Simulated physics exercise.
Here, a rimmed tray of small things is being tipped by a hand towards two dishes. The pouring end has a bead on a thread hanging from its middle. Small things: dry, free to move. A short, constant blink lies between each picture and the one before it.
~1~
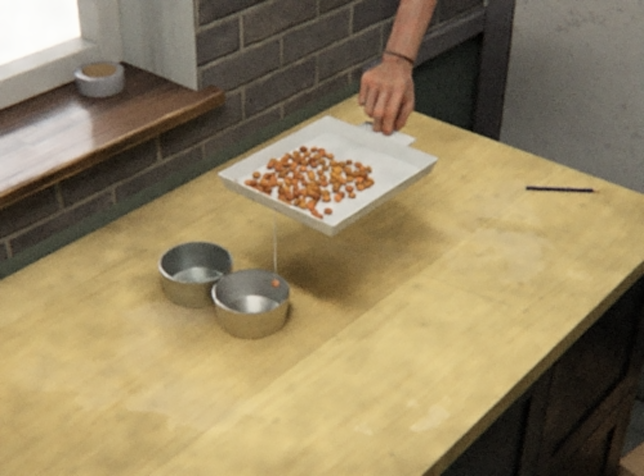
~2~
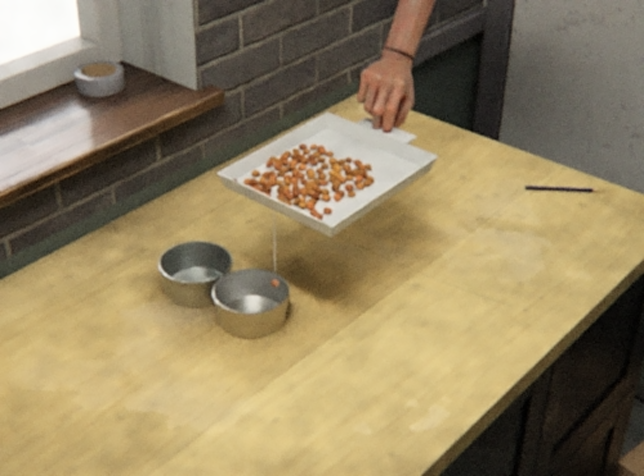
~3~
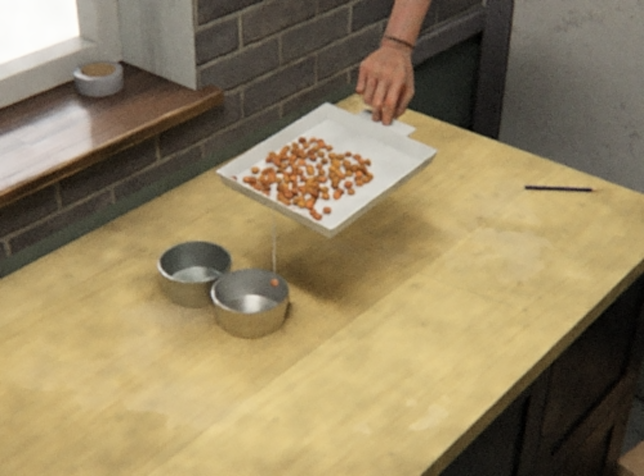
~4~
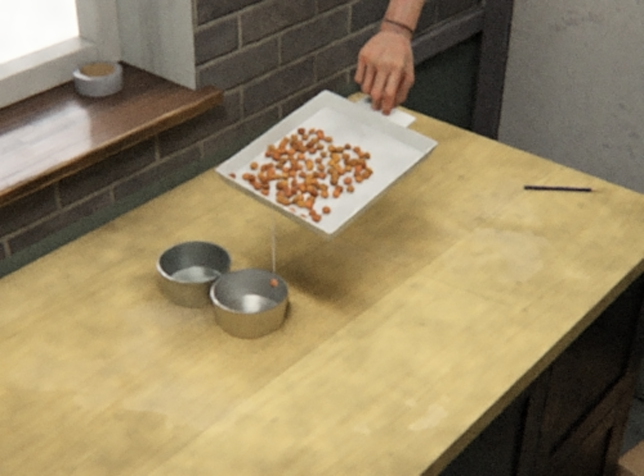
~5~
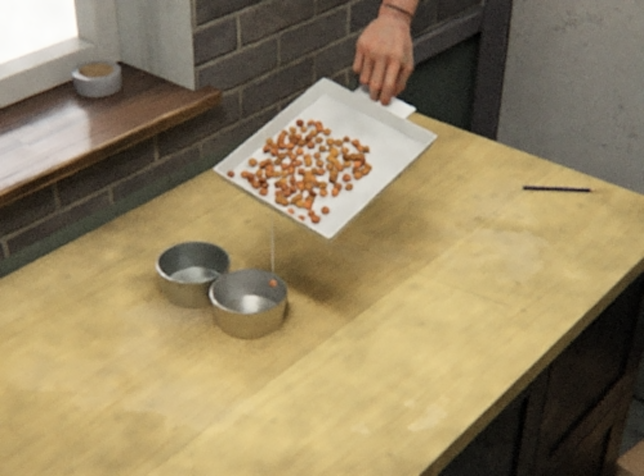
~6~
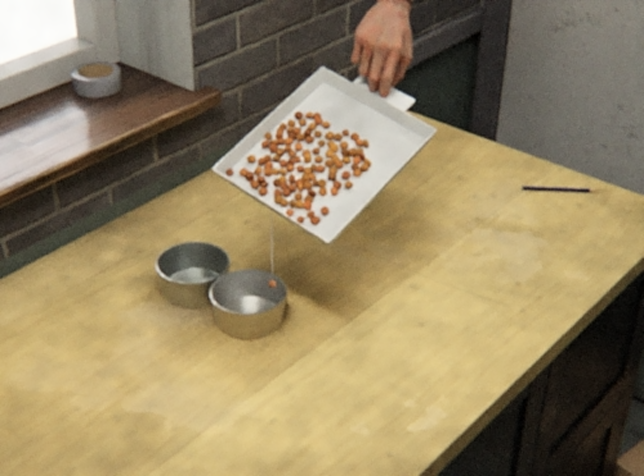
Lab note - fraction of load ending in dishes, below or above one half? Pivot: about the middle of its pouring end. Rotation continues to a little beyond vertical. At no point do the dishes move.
Below one half.
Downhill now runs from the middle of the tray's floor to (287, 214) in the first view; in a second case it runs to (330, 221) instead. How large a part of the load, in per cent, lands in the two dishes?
You'd see roughly 20 per cent the first time and 0 per cent the second.
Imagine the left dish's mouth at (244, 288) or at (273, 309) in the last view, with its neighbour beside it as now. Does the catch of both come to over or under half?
At place one the greater share; at place two the greater share.
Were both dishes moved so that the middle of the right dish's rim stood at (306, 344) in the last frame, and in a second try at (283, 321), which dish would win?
One: The right-hand dish. Two: The right-hand dish.
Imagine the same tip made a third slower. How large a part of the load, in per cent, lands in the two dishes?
Around 0 in every hundred.
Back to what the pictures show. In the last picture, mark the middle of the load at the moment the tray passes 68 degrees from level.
Look around (306, 221) in the last picture.
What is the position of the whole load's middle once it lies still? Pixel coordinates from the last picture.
Somewhere close to (317, 360) in the last picture.
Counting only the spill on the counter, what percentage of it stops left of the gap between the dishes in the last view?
I make it about 0 percent or so.
Just after the last frame, tray tipped steeply; almost all on the tray; just a few in the air.
A moment on, tray tipped past a quarter turn; about a tenth on the tray; roughly two thirds outside both; roughly a quarter in the air.
Further on, tray tipped past a quarter turn; just a few in the right dish; almost all outside both.
When it is over, tray tipped past a quarter turn; just a few in the right dish; not one in the left dish; almost all outside both.
